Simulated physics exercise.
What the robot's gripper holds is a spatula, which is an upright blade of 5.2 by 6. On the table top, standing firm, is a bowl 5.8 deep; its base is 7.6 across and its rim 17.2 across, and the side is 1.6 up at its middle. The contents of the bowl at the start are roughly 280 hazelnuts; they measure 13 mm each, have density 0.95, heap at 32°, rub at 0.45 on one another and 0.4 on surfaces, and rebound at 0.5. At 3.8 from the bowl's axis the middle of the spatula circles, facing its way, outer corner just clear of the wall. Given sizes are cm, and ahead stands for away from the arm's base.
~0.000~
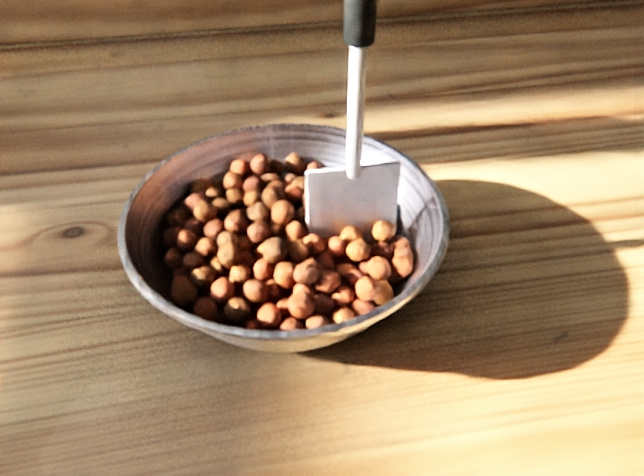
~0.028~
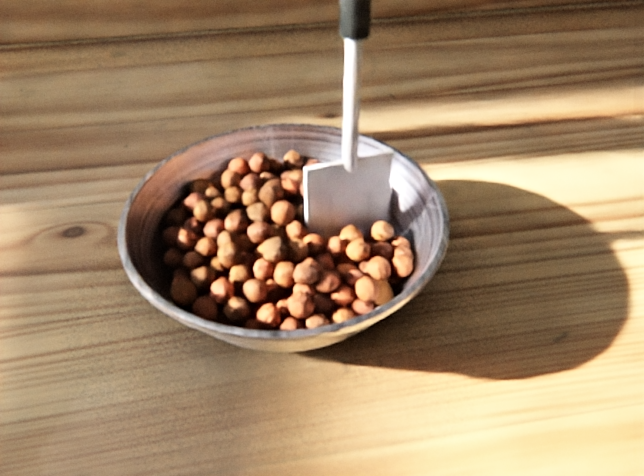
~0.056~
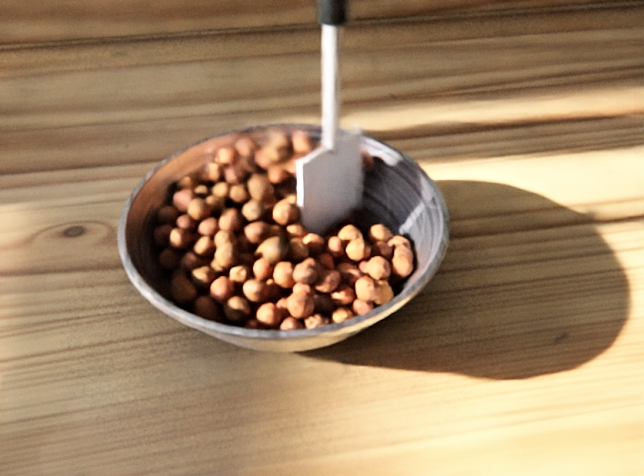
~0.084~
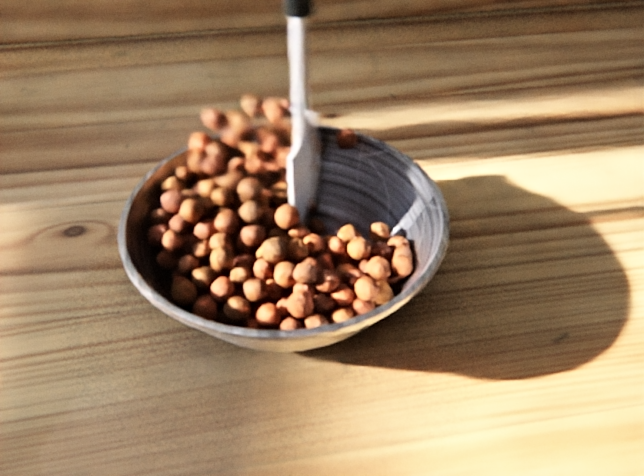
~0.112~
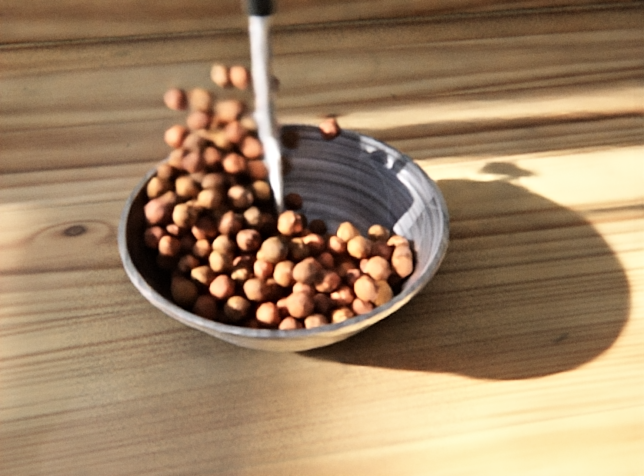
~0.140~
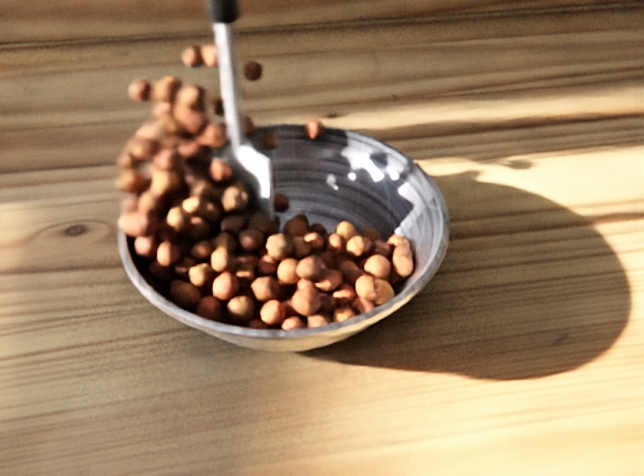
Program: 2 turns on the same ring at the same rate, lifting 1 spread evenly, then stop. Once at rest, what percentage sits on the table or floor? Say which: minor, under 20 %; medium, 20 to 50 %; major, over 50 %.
That would be a major share.
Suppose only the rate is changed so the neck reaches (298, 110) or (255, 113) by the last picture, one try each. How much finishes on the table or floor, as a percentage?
Close to 40 and 55 in a hundred.
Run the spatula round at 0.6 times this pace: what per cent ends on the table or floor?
It would come to around 45 percent.
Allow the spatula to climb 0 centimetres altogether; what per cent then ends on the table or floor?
That works out to some 70 per cent.
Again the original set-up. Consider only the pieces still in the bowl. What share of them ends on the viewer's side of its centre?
Roughly 55 percent of it.
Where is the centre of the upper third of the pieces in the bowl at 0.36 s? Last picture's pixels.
About (380, 186).
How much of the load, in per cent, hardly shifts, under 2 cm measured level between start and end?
Roughly 5 per cent.
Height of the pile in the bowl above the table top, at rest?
4.0 cm or so.
After 0.36 s, 355° round, highest piece 10 above the table; 159 in the bowl, 69 on the table or floor, 49 in flight or on the tool.
After 0.58 s, 224° round, highest piece 8 above the table; 146 on the table or floor, 114 in the bowl, 17 in flight or on the tool.
After 0.89 s, 0° round, highest piece 4 above the table; 170 on the table or floor, 107 in the bowl.
After 1.59 s, 0° round, highest piece 4 above the table; 170 on the table or floor, 107 in the bowl.
At rest, 170 on the table or floor, 107 in the bowl. That is 61 % on the table or floor.
